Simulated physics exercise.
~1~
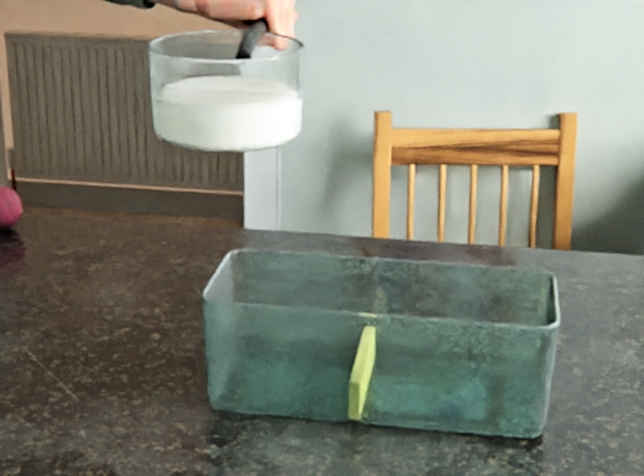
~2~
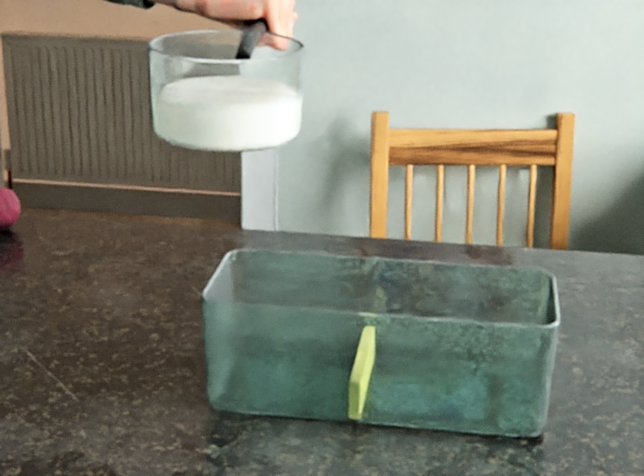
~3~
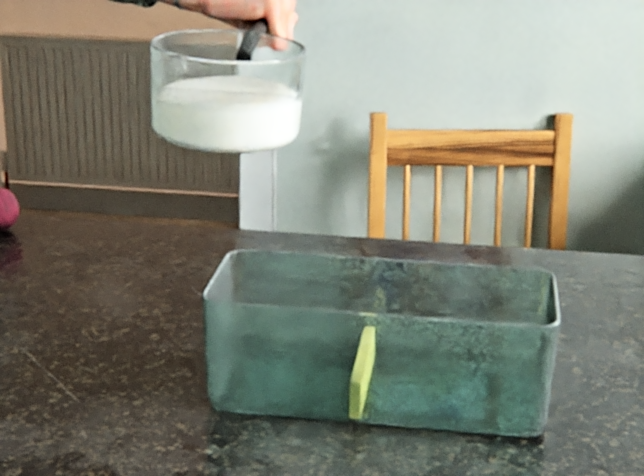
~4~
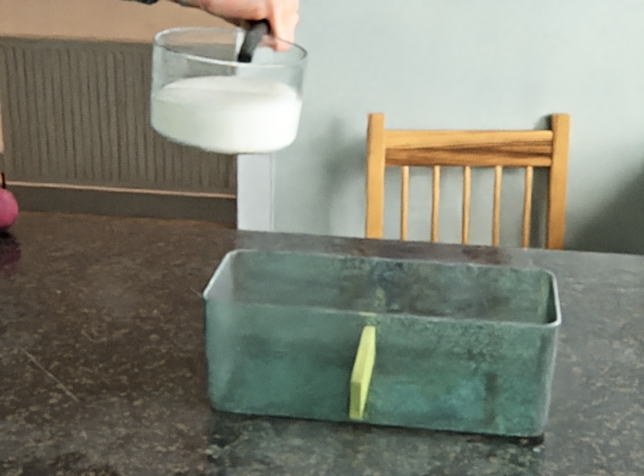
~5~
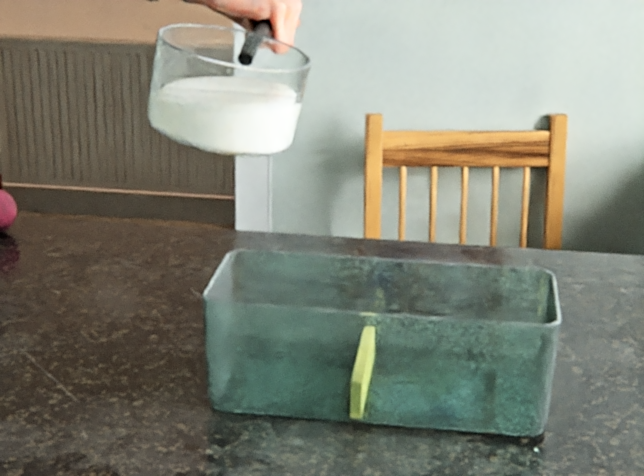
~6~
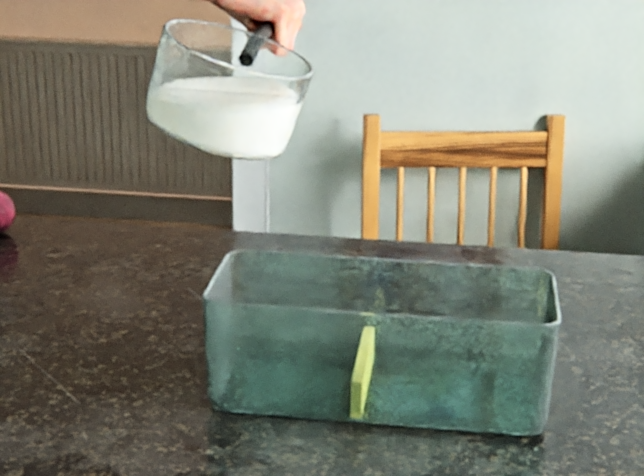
The clip shows a hand holding a clear saucepan of white liquid above a long greenish glass basin with a low yellow-green wall, on a dark speckled countertop; the hand gradually tilts the pan to the right.
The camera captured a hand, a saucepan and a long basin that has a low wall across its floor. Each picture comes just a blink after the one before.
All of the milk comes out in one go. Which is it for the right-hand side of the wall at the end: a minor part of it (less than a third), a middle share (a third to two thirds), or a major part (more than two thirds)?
Once it settles, the part right of the wall is a third to two thirds, I'd say.
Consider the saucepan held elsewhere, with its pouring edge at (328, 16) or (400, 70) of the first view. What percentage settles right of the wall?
One after the other: 70 %, 90 %.
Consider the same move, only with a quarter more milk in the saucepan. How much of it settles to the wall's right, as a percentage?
About 55 %.
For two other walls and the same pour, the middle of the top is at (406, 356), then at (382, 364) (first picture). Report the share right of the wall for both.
I'd expect near 5 percent the first time and near 20 percent the next.
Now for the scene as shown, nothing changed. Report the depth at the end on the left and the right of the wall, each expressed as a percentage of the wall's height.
On the left roughly 40, on the right roughly 30.
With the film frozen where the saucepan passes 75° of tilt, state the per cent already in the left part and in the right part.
On the left near 5 in a hundred, on the right near 0 in a hundred.
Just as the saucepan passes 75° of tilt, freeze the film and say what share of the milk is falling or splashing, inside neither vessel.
Something close to 30 percent of it.
A moment on, the saucepan is tipped on its side and 66 per cent is still to pour, 4 is left of the wall and 0 right of it.
Next, the saucepan is tipped right over and 8 per cent is still to pour, 36 is left of the wall and 40 right of it.
Then the saucepan is tipped right over and 0 per cent is still to pour, 57 is left of the wall and 41 right of it.
Later the saucepan is tipped right over and 0 per cent is still to pour, 57 is left of the wall and 42 right of it.
At rest 57 per cent lies left of the wall, 42 right of it and 2 outside.
